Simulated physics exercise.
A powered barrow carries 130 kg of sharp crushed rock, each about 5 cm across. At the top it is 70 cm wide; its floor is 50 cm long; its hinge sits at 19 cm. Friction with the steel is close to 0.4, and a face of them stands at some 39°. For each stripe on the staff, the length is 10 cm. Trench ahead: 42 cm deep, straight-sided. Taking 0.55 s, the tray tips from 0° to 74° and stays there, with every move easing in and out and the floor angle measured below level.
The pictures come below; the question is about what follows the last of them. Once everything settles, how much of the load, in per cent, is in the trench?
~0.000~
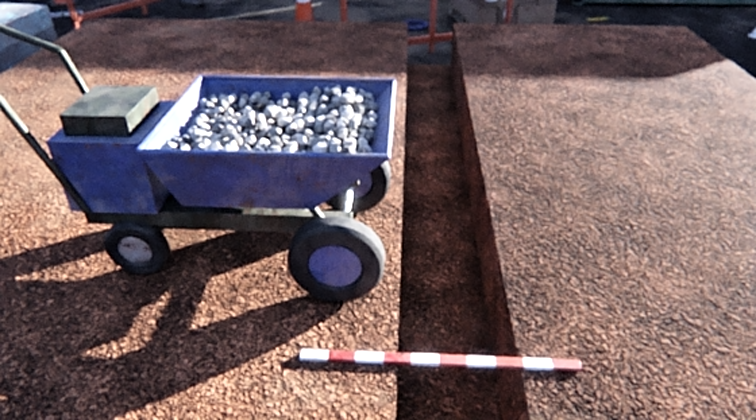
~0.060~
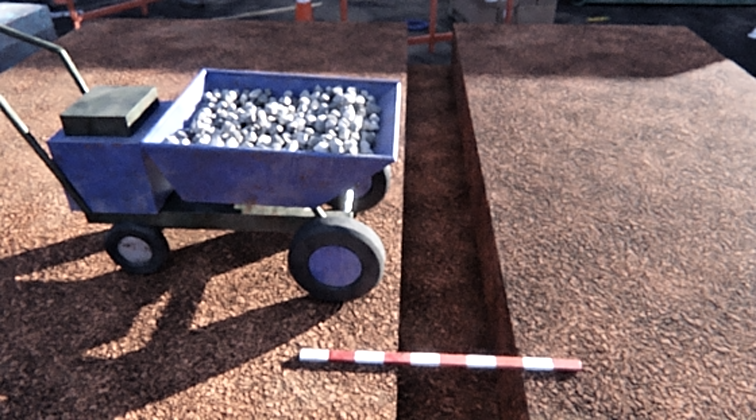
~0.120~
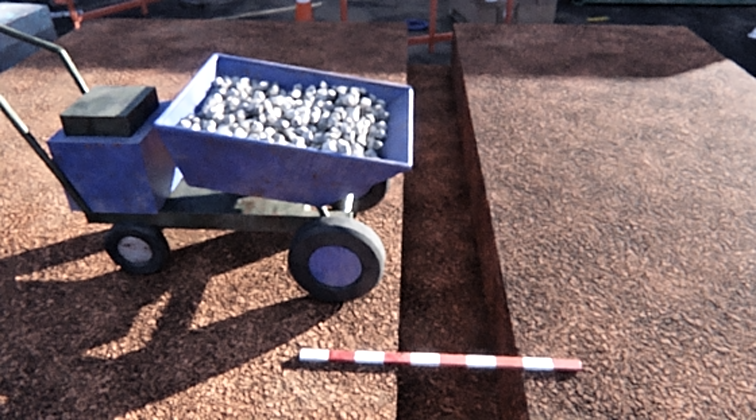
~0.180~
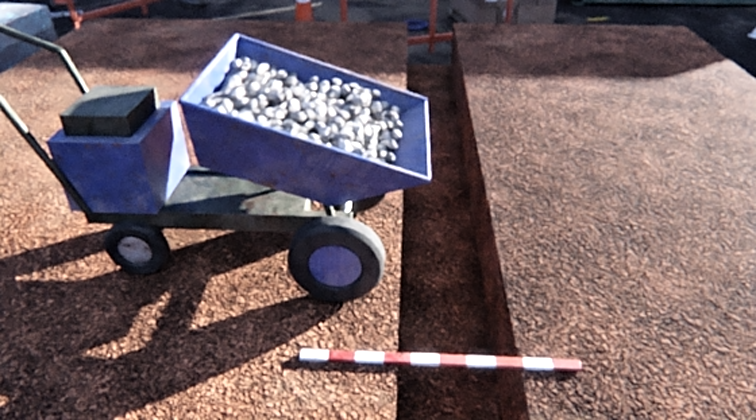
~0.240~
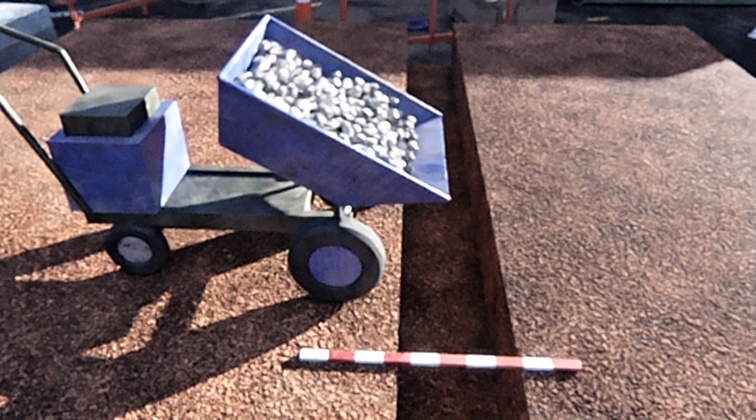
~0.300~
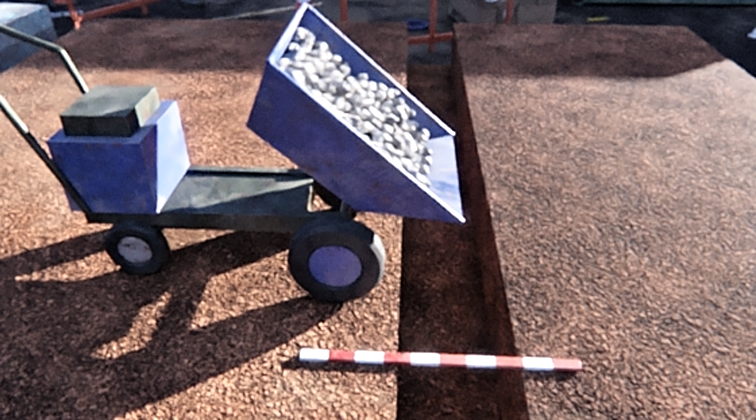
Once it settles, about 39 per cent of the load is there.
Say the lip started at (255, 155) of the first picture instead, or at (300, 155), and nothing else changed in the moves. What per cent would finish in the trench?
Close to 80 percent in the first case, 95 percent in the second.
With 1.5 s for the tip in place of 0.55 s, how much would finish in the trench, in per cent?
My guess is near 65 percent.
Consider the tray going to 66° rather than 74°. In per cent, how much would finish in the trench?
It would come to about 40 percent.
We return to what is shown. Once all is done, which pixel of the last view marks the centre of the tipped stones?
Their middle ends up near (529, 253).
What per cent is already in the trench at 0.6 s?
By that point it's something like 15 in a hundred.
After 0.4 s the floor is at 62°; 100 % in the tray; the foremost stones are at (457, 201).
After 0.6 s the floor is at 74°; 61 % in the tray, 16 % in the trench, 23 % past the trench; the foremost stones are at (546, 260).
After 1.0 s the floor is at 74°; 1 % in the tray, 36 % in the trench, 64 % past the trench; the foremost stones are past the picture's edge.
After 3.0 s the floor is at 74°; 0 % in the tray, 39 % in the trench, 61 % past the trench; the foremost stones are past the picture's edge.
